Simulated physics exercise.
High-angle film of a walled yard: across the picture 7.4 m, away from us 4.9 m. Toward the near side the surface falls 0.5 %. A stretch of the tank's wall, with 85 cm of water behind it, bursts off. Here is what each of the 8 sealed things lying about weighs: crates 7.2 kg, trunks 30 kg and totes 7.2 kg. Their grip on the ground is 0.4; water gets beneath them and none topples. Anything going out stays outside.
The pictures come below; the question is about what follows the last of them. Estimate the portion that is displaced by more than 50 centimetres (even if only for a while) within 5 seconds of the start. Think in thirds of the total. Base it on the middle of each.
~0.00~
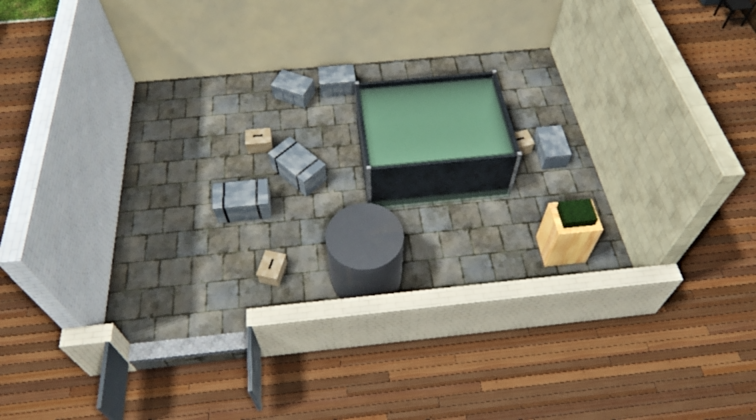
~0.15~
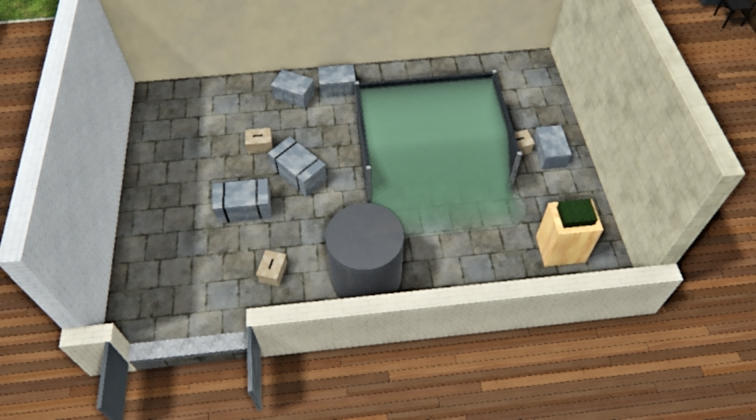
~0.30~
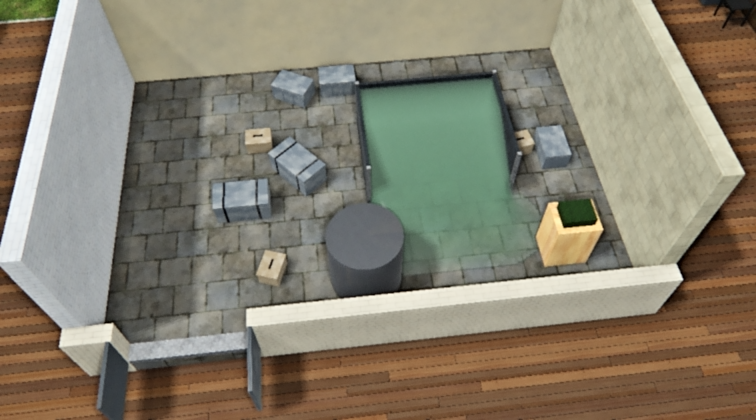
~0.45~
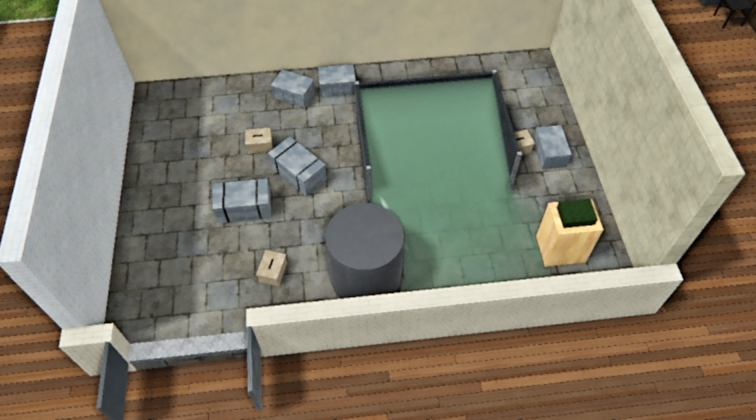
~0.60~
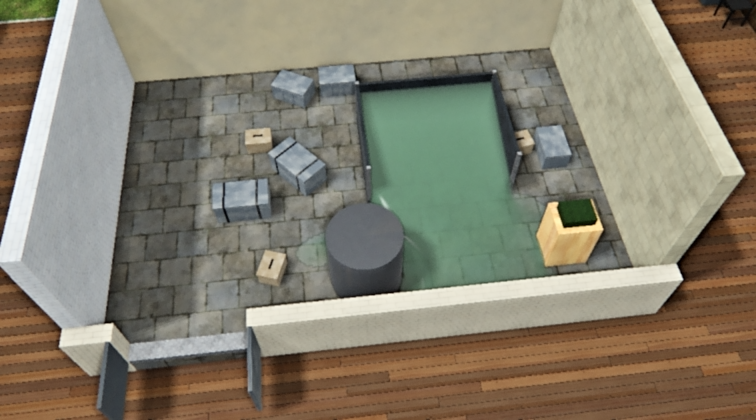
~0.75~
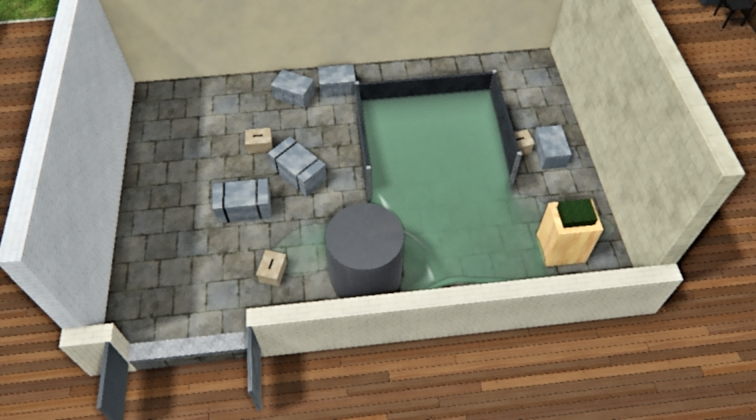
Share: Middle band, from a third up to but not reaching two thirds.
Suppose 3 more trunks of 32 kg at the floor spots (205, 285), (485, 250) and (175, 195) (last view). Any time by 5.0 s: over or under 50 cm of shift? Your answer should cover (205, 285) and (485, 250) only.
Well, in turn they are above that and above that.
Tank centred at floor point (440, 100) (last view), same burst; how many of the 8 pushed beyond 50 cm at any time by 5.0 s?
The answer would then be 4.
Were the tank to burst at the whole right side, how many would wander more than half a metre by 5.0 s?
The count would be 4.
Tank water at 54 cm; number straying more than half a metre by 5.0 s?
That would give 3.
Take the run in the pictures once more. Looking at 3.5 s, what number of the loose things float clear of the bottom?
The number is 2.
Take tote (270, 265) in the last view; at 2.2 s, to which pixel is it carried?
Somewhere near (162, 282) in the last view.
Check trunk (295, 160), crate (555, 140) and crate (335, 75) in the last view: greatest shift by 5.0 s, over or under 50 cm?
In order: Not as far, farther and not as far.
After 1.1 s 0 of 8 are over 50 cm from their spots; 0 afloat.
After 2.2 s 1 of 8 are over 50 cm from their spots; 0 afloat.
After 3.5 s 3 of 8 are over 50 cm from their spots; 2 afloat.
After 5.0 s 3 of 8 are over 50 cm from their spots, and 3 have been at some point; 2 afloat.
